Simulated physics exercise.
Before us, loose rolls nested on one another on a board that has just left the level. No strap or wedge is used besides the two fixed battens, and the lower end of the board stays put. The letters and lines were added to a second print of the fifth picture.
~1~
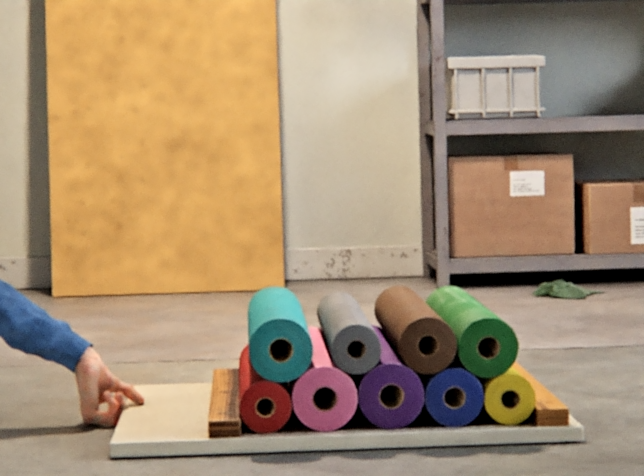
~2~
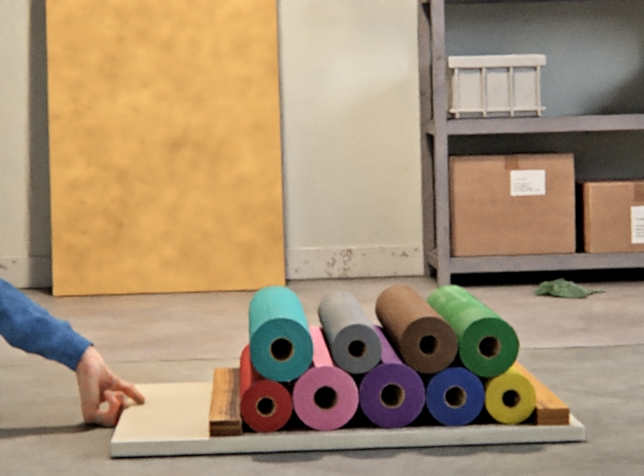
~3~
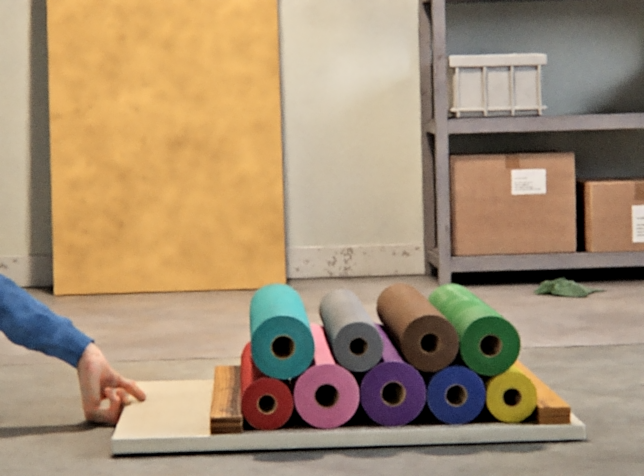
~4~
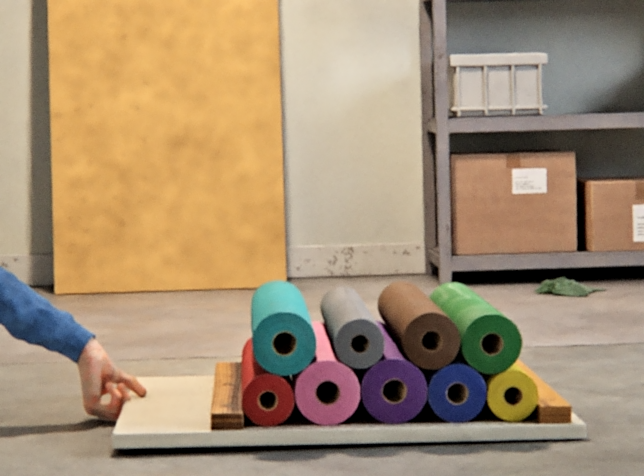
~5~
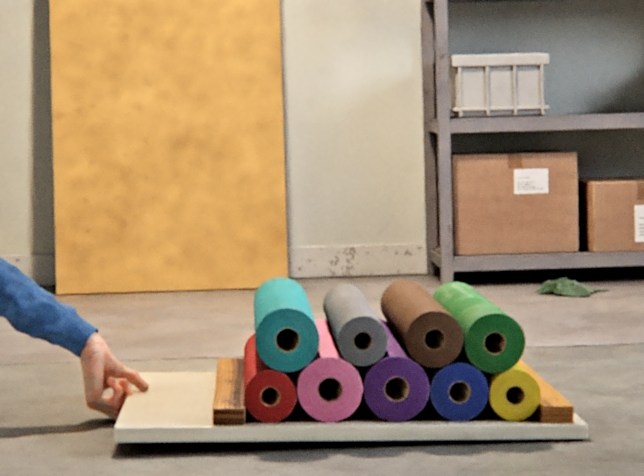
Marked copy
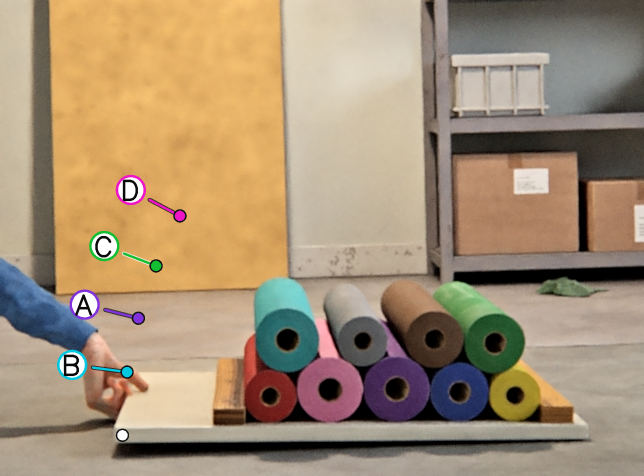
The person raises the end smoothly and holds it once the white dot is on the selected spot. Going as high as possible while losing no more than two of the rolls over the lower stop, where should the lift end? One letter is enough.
Mark D is as high as it can go.
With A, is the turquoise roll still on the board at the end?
Yes, with A.
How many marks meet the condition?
The number is four.
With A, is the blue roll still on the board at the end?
Yes, with A.
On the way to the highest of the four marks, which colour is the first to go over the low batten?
It is the green one.
On the copy, A at (138, 318); B at (127, 372); C at (156, 266); D at (180, 216); the white dot at (122, 435).
On D. First, board at 17°.
Then, board at 30°.
Finally, board at 30°, two over the low batten (brown, green).
By contrast, A none over the low batten; B none over the low batten; C one over the low batten (green).
